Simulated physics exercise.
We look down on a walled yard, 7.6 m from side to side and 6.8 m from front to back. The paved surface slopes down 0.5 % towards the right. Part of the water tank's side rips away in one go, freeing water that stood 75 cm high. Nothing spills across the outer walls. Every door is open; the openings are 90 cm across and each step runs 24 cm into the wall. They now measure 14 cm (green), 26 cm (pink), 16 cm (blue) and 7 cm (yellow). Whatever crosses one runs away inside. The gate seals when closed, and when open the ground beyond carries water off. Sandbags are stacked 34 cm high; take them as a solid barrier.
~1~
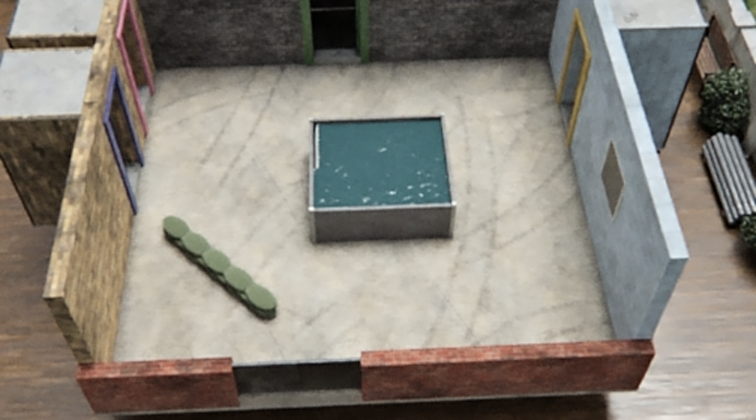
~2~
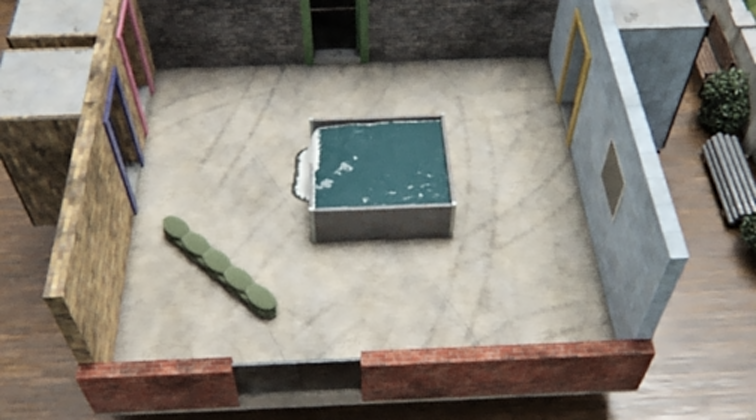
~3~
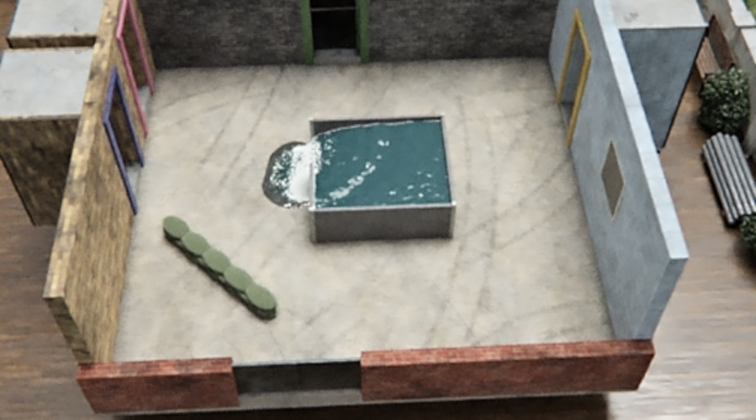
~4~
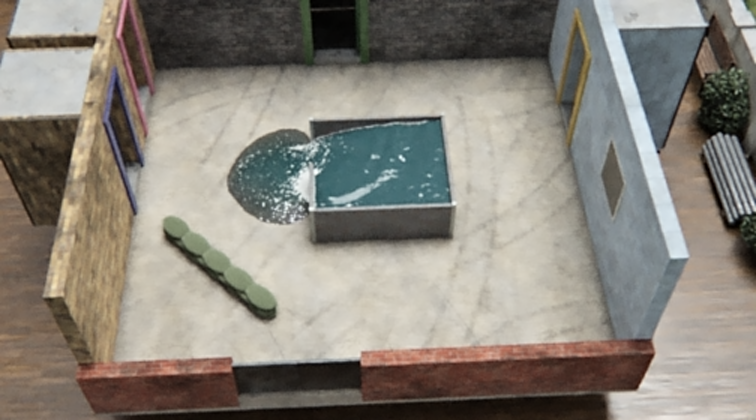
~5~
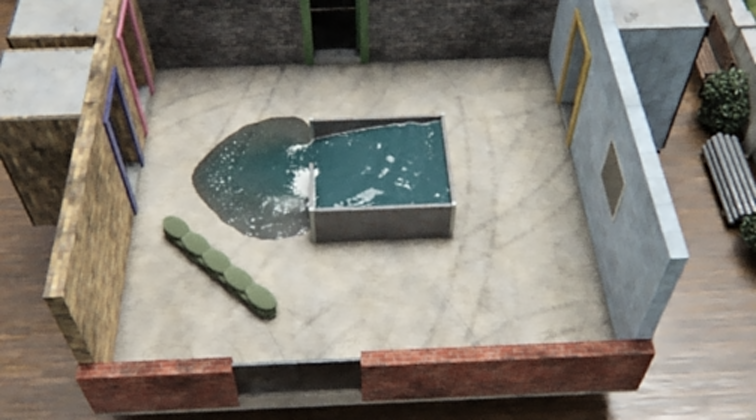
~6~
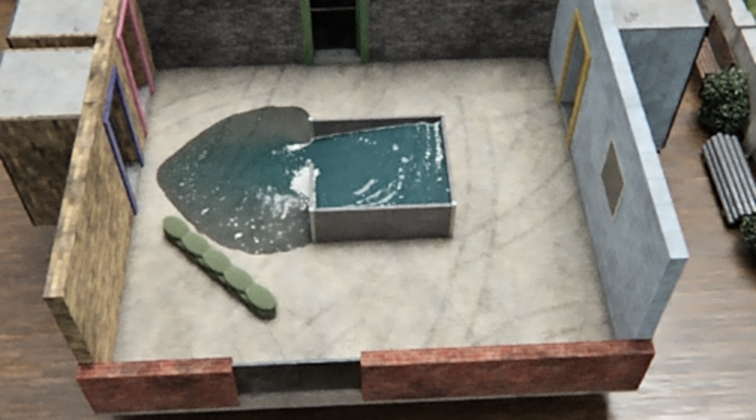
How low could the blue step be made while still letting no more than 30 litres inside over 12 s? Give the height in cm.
About 25 cm.
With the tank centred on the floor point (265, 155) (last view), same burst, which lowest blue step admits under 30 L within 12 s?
Some 14.5 cm.
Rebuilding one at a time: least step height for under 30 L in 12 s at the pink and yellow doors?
Roughly 19 cm at pink and 7.5 cm at yellow.
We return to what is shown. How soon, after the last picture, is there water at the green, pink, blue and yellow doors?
Arrival: Green 2.8 s, pink 0.5 s, blue 0.1 s, yellow 5.5 s.
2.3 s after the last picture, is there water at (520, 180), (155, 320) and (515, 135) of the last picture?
In turn: Not reached, wet, still dry.
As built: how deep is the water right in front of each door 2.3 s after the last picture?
In cm: Green 0, pink 23, blue 25, yellow 0.
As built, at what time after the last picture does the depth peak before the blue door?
Near 1.4 s.
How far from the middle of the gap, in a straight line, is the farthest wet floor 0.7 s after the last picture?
About 3.6 m.
Then, 0.7 s after the last picture water covers 20 % of the floor, deepest (41 cm) near (307, 168); 29 cm at the blue door, 20 litres in over its 16 cm step.
Then, 2.3 s after the last picture water covers 35 % of the floor, deepest (30 cm) near (151, 107); 25 cm at the blue door, 127 litres in over its 16 cm step.
Then, 11.3 s after the last picture water covers 95 % of the floor, deepest (12 cm) near (585, 369); 6 cm at the blue door, 156 litres in over its 16 cm step.
At the blue door as built, the water peaked near 33 cm, 1.3 s after the last picture.
Run again over the same 12 s with other heights there, 80 litres in over 20 cm, 15 litres over 27 cm. The limit of 30 litres is kept from about 25 cm up.
